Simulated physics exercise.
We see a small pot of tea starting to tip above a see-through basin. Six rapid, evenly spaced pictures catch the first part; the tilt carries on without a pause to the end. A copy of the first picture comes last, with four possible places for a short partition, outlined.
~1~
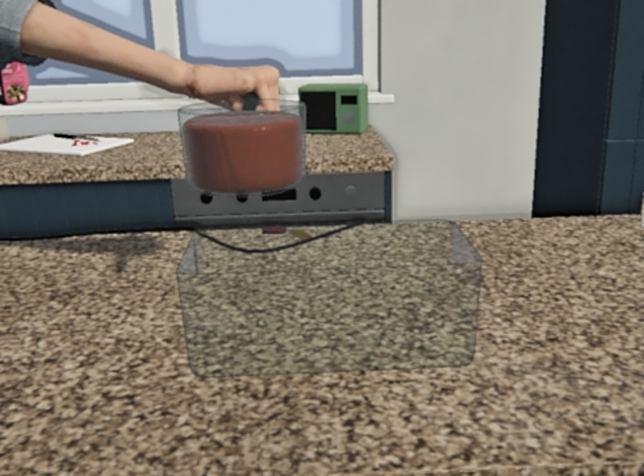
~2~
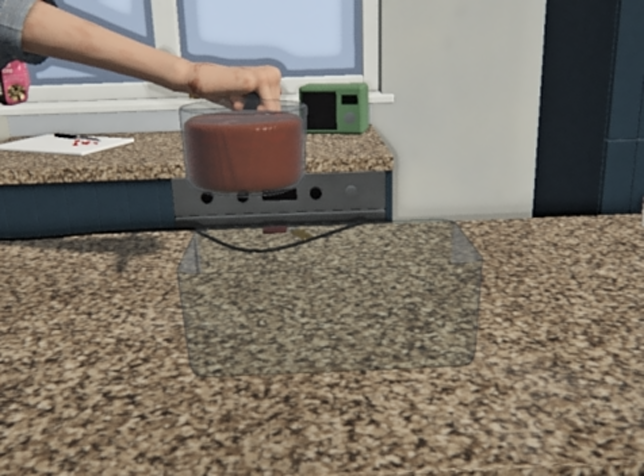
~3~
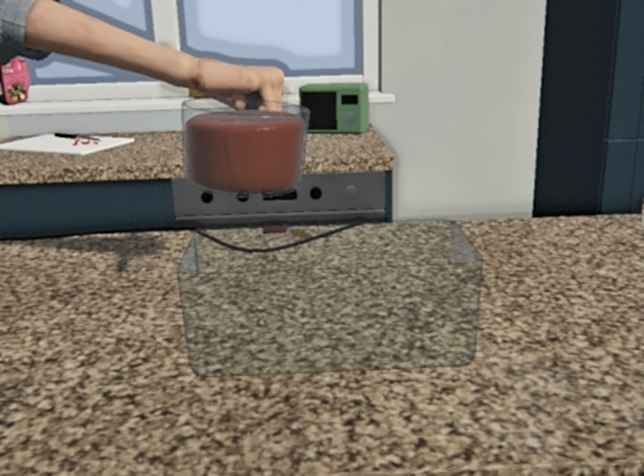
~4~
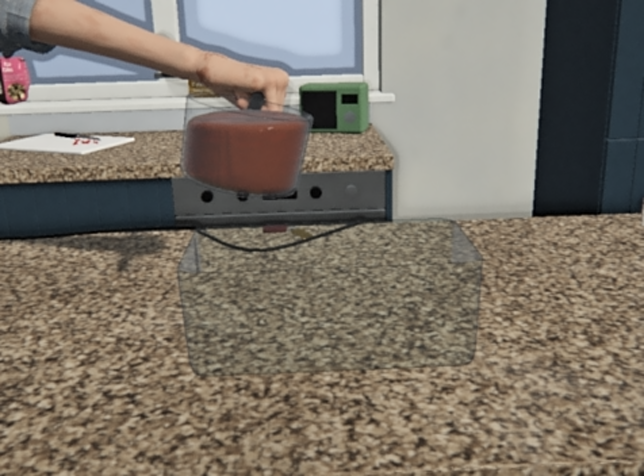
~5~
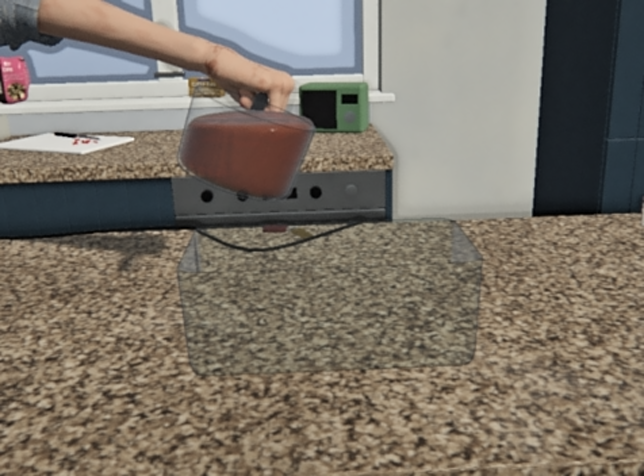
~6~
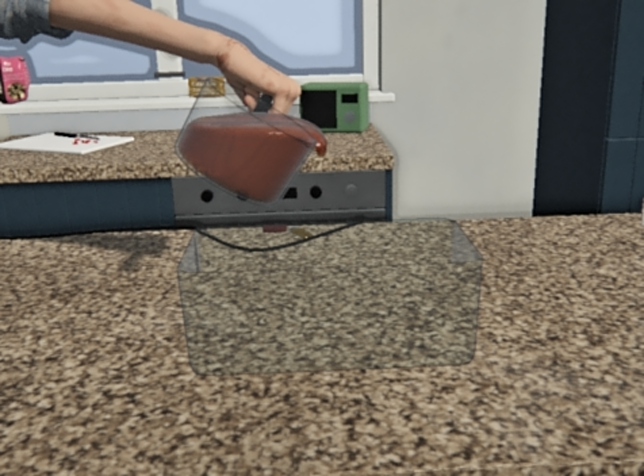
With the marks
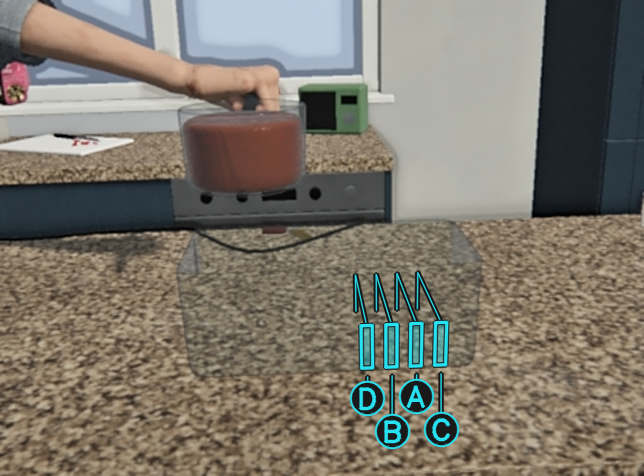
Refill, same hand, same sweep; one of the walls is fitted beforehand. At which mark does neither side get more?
Take D.
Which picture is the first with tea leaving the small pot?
Picture 5.
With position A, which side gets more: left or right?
The left one.
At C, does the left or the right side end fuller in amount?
More ends on the left.
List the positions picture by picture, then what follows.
In the first frame, upright, lip at (302, 104); basin from (190, 374) to (474, 362); nothing has left yet.
In the second frame, upright, lip at (303, 105); nothing has left yet.
In the third frame, tipped about 6°, lip at (306, 110); nothing has left yet.
In the fourth frame, tipped about 13°, lip at (310, 117); nothing has left yet.
In the fifth frame, tipped about 22°, lip at (313, 127); tea is over the lip, down to (313, 127).
In the sixth frame, tipped about 33°, lip at (315, 140); tea is over the lip, down to (321, 152).
In cyan, A at (416, 374); B at (392, 375); C at (441, 373); D at (367, 376).
Choosing A, about 93 % ends left of the wall and 5 % right of it.
Choosing B, about 77 % ends left of the wall and 20 % right of it.
Choosing C, about 90 % ends left of the wall and 9 % right of it.
Choosing D, about 47 % ends left of the wall and 52 % right of it.
